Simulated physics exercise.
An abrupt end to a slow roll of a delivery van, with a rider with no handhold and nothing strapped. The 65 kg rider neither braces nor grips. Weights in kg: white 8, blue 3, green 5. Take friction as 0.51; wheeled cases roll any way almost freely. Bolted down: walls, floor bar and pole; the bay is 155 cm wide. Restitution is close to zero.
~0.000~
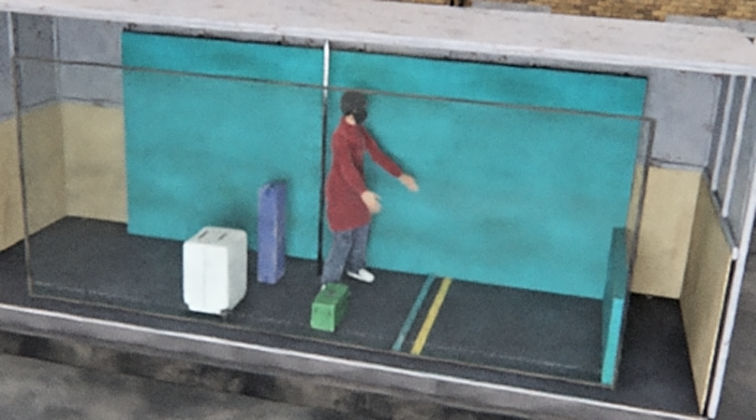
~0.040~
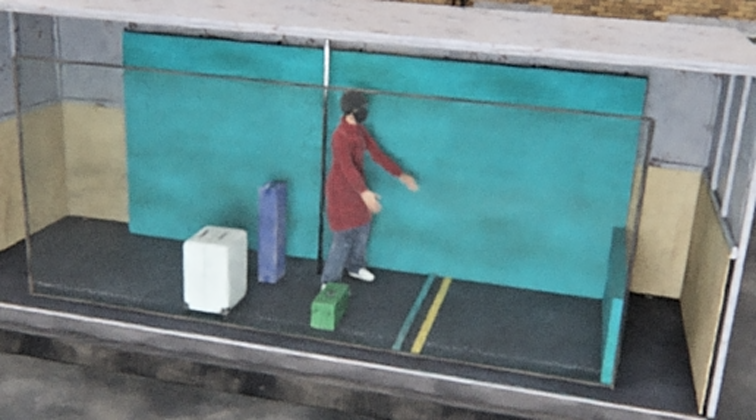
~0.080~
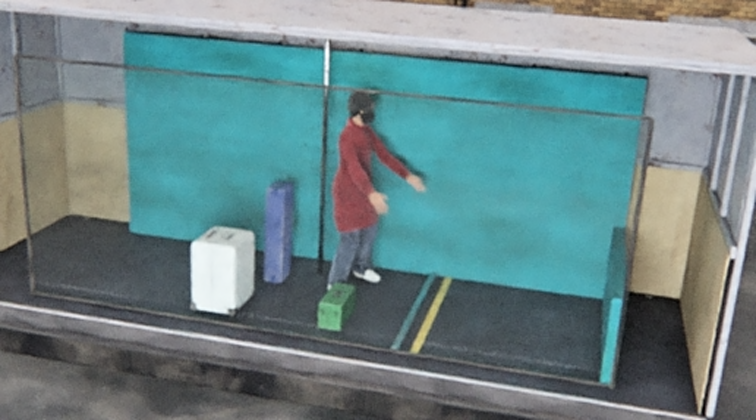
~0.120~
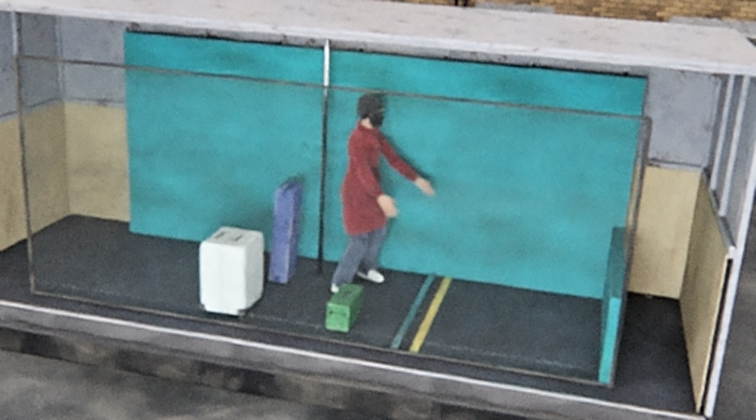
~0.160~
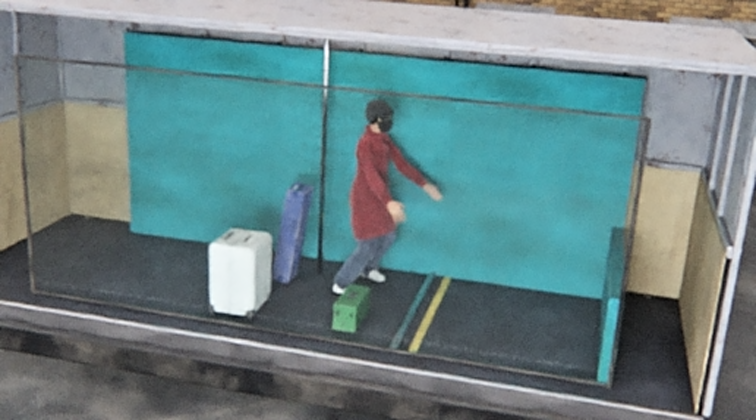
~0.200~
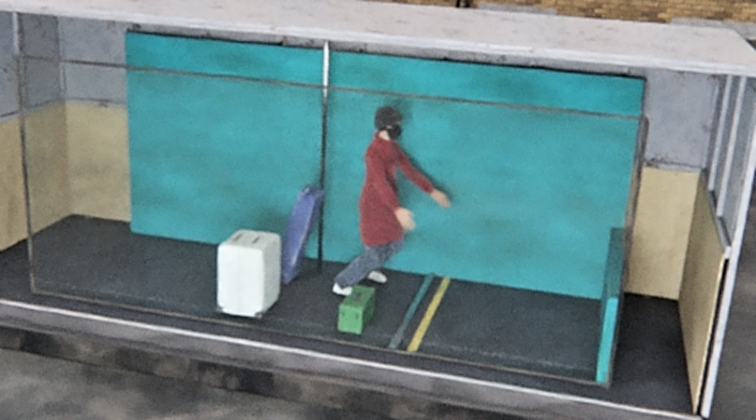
A figure in a long red coat stands with arms held out in an open-sided bay with a turquoise back wall, seen from outside and slightly above. A white case and a blue tall box are at left, a green toolbox by the feet, yellow and green floor lines to the right. All four shift a little rightward, the box and figure leaning, while the view stays nearly still.
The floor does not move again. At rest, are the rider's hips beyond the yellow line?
This time the rider's hips get past the yellow line.
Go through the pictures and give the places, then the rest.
The first picture shows rider's hips (346, 186), blue tall box (272, 232), green toolbox (331, 306), yellow line (417, 349).
The second picture shows rider's hips (346, 186), blue tall box (272, 232), green toolbox (331, 306).
The third picture shows rider's hips (353, 187), blue tall box (279, 232), green toolbox (337, 306).
The fourth picture shows rider's hips (362, 190), blue tall box (286, 232), green toolbox (345, 307).
The fifth picture shows rider's hips (370, 194), blue tall box (292, 233), green toolbox (352, 308).
The sixth picture shows rider's hips (379, 201), blue tall box (298, 234), green toolbox (358, 309), yellow line (414, 346). Everything loose set off at about 2.0 m/s.
After 0.40 s the rider's hips are 16 cm short of the yellow line, near (423, 245) in the last picture's view.
After 0.65 s the rider's hips are 10 cm past the yellow line, near (456, 252) in the last picture's view.
After 1.05 s the rider's hips are 51 cm past the yellow line, near (502, 285) in the last picture's view.
Final state at 1.8 s, white wheeled case stops short of the yellow line; blue tall box stops short of the yellow line; green toolbox stops short of the yellow line; rider's hips cross the yellow line; rider's head crosses the yellow line.
